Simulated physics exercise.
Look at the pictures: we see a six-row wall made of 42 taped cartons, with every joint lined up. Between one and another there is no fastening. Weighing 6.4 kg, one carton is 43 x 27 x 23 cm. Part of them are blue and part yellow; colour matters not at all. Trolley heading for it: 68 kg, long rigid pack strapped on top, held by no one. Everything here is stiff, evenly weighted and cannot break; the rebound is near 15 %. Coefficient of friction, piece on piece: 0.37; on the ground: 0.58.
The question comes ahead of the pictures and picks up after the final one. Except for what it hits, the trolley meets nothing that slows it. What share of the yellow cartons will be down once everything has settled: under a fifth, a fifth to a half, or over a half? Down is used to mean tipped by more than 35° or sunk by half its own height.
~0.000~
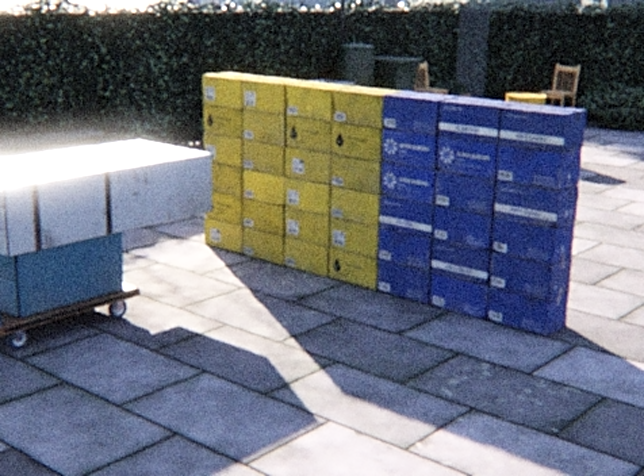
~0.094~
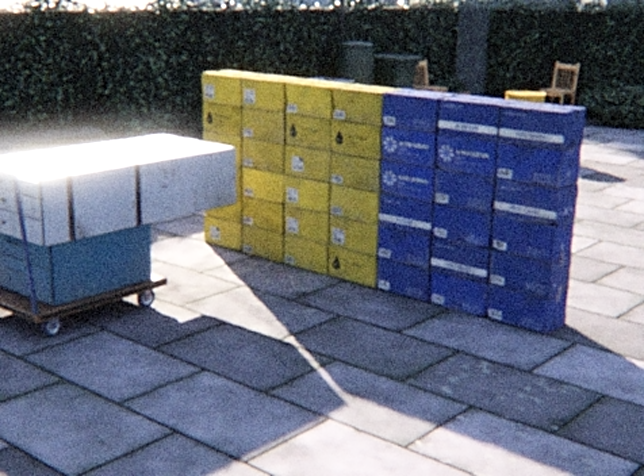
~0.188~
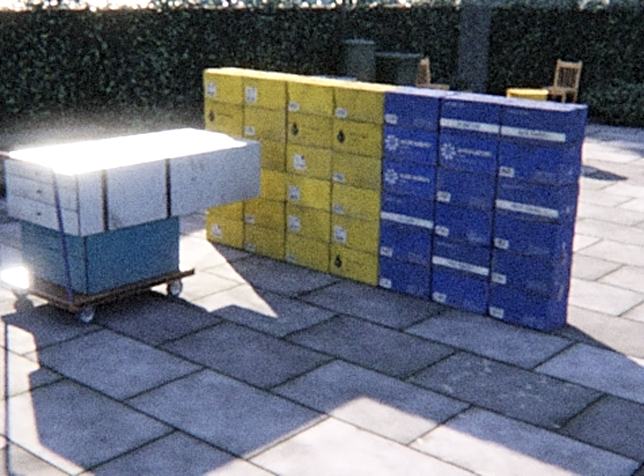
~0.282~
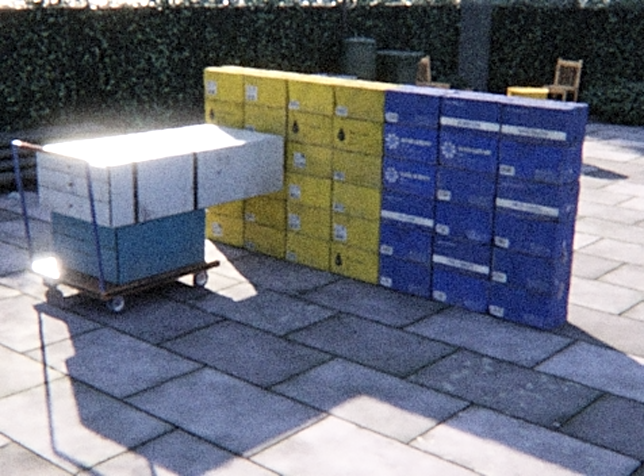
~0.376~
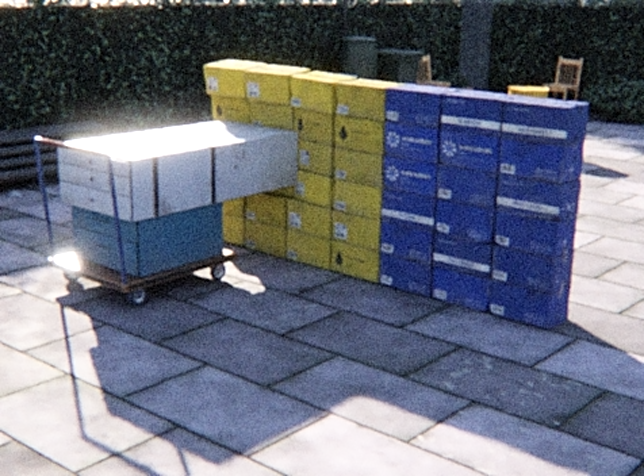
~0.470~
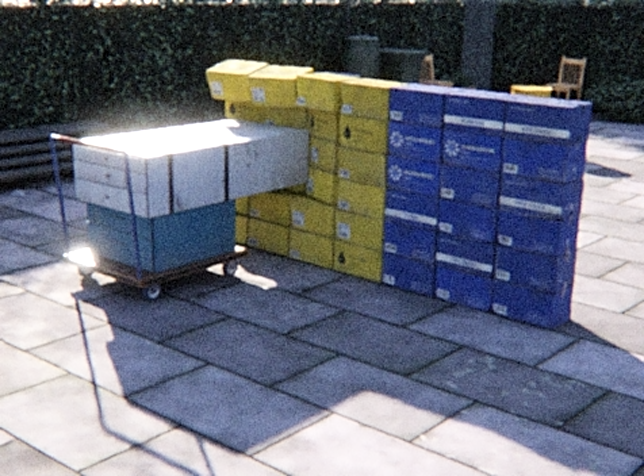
Over a half.
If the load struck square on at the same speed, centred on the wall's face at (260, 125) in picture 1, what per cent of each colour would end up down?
In that case you'd see blue at 0 per cent and yellow at 40 per cent down.
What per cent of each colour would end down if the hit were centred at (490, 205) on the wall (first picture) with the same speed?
Blue 60 %, yellow 0 %.
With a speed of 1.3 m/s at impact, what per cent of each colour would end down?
Blue 0%, yellow 50%.
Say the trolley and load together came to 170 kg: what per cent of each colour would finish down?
Then blue 0, yellow 50 per cent.
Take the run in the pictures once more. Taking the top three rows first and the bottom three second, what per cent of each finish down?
40 % and 30 %.
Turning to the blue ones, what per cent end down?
Colour blue - 0 percent down at the end.
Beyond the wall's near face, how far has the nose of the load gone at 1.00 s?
At that instant, about 60 cm beyond.
After 0.56 s, load 27 cm past the wall's line, still rolling; none of the 24 yellow cartons down (0 of 42 in all colours); top yellow carton leaning 34°.
After 0.78 s, load 44 cm past the wall's line, still rolling; 9 of the 24 yellow cartons down (9 of 42 in all colours); top yellow carton on its side.
After 1.00 s, load 59 cm past the wall's line, still rolling; 15 of the 24 yellow cartons down (15 of 42 in all colours); top yellow carton on its side.
After 1.40 s, load 79 cm past the wall's line, still rolling; 15 of the 24 yellow cartons down (15 of 42 in all colours); top yellow carton on its side.
At rest (2.1 s), load 84 cm past the wall's line, stopped; 15 of the 24 yellow cartons down (15 of 42 in all colours); top yellow carton on its side; top blue carton unmoved. That is 62 per cent. As the last picture would show them, middles, top yellow carton near (254, 97), top blue carton near (548, 120).
